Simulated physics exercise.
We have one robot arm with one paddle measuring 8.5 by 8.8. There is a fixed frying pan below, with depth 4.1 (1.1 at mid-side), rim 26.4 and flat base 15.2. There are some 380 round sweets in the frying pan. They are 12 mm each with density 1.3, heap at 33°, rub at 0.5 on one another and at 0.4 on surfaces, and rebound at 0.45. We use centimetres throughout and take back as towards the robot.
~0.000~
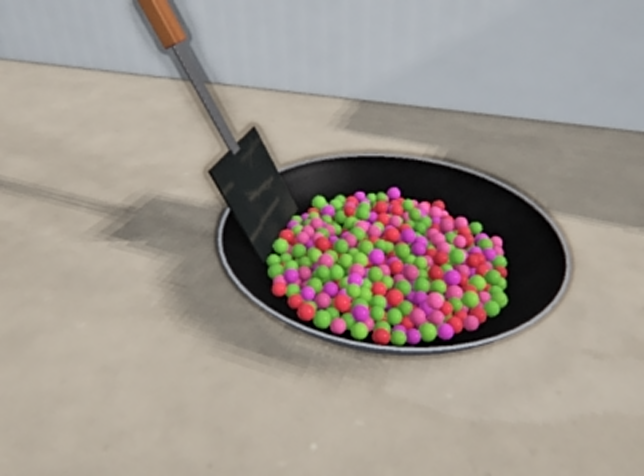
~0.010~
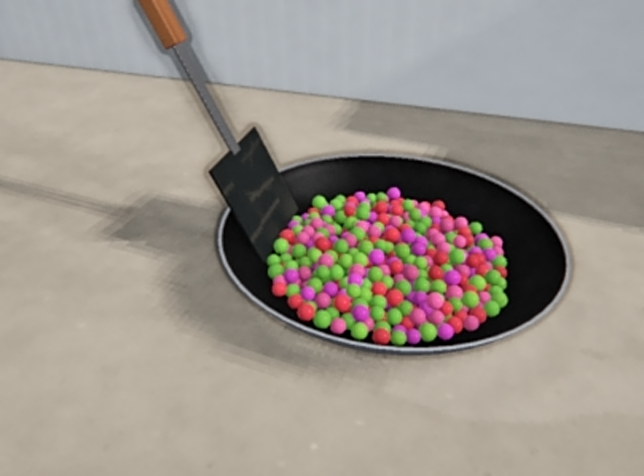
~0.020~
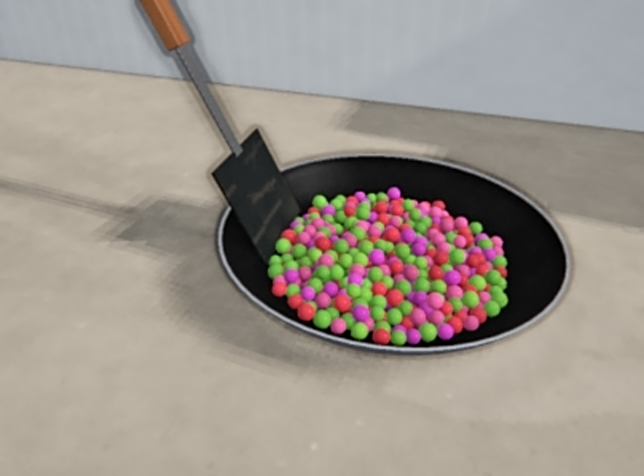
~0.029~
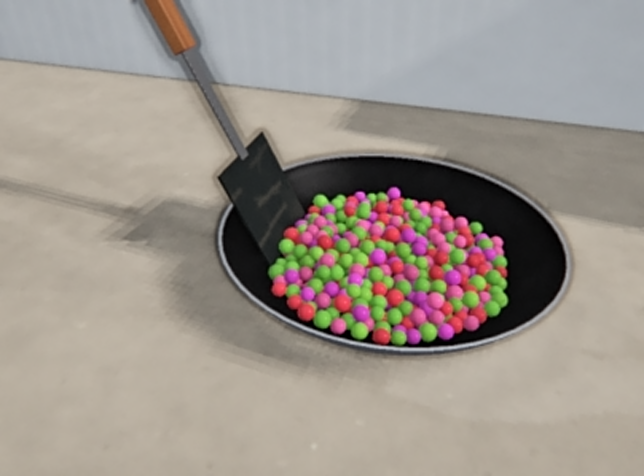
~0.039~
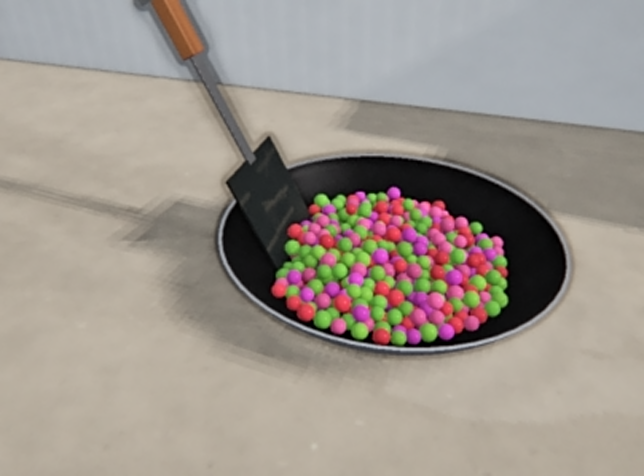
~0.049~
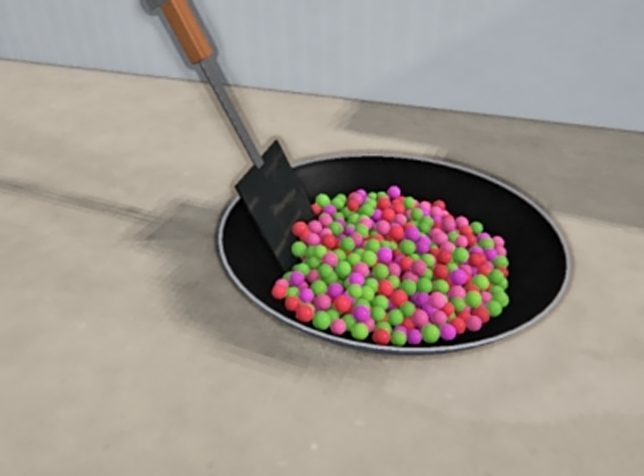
A wooden-handled spatula slides slowly right, nudging the colourful round sweets in a black pan.
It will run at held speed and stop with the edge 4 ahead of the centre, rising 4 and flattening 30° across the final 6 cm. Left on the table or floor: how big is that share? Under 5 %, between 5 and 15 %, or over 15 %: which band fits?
The band that fits is under 5 %.
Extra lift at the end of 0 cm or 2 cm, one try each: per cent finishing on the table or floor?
Try one gives about 0 in a hundred, try two about 0 in a hundred.
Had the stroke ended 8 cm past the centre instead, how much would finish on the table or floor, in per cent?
Roughly 15 %.
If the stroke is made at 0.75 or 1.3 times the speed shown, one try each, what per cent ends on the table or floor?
Near 0 and near 5 percent respectively.
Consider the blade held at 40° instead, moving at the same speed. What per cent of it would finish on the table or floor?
Result, estimated: 0 %.
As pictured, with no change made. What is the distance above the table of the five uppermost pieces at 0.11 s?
Roughly 4 cm above the table.
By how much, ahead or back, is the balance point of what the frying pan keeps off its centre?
It sits some 4.5 centimetres ahead of centre.
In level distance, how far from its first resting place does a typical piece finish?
Distance: Around 4 cm.
After 0.11 s, sloping 63°, highest piece 4 above the table; 385 in the frying pan.
After 0.16 s, sloping 50°, highest piece 5 above the table; 385 in the frying pan.
After 0.39 s, sloping 33°, highest piece 5 above the table; 385 in the frying pan.
After 1.44 s, sloping 33°, highest piece 5 above the table; 385 in the frying pan.
In the end, 385 in the frying pan. That is 0 % on the table or floor.
